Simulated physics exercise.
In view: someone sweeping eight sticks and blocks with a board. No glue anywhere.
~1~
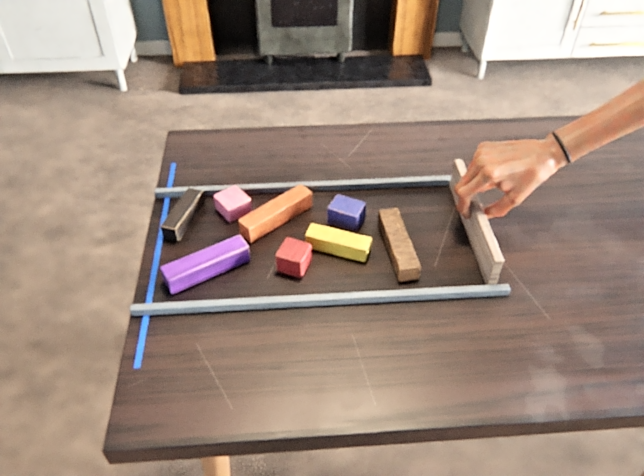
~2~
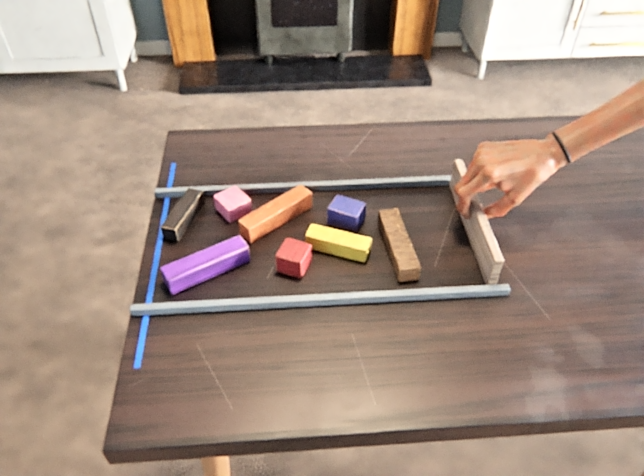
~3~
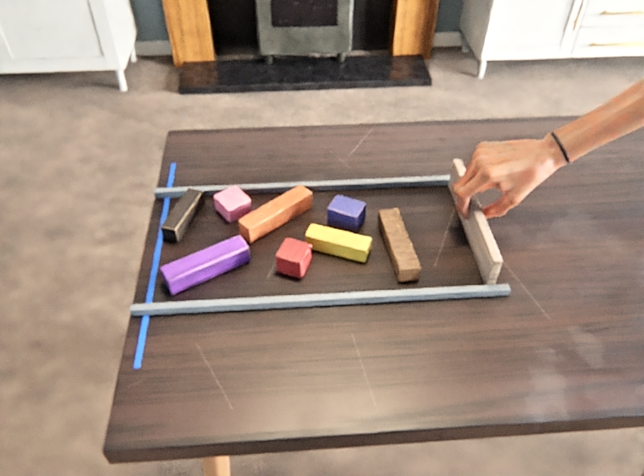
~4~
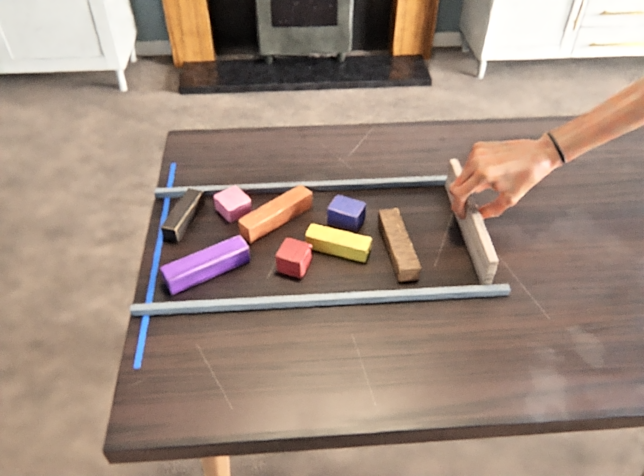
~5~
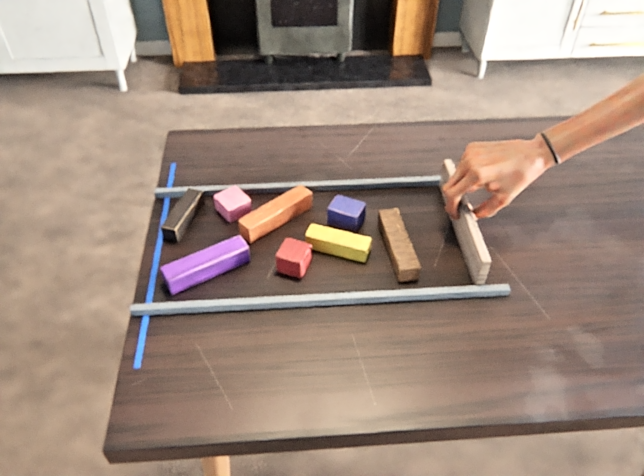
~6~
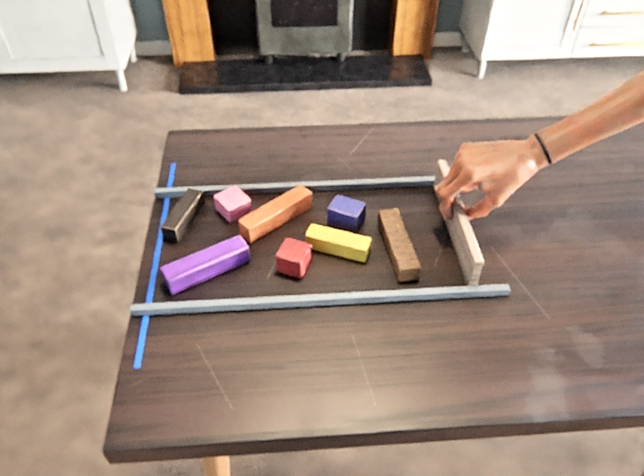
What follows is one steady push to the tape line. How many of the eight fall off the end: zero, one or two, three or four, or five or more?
Here the number that fall off is five or more.
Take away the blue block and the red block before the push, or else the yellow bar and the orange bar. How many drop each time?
Fallen: 5, and 4 in the other try.
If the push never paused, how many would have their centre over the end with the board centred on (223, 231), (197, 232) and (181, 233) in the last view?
It would be 1, 3 and 4.
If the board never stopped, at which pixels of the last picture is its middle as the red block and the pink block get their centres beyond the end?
About (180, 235), and (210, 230) for the other.
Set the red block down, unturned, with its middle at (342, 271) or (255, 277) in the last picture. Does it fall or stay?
The red block comes down; is lost.
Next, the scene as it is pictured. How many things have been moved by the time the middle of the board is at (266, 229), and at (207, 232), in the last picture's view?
By then 8, and 8.
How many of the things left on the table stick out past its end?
That would be 2.
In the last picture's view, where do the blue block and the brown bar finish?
The blue block stops around (148, 223); the brown bar around (142, 267).
Soon after, none off yet; black bar at rest near (184, 214); purple stick at rest near (207, 264); pink block at rest near (233, 204).
In the end, the number that fall off is five or more; gone, yellow bar, red block, orange bar, pink block, purple stick and black bar.
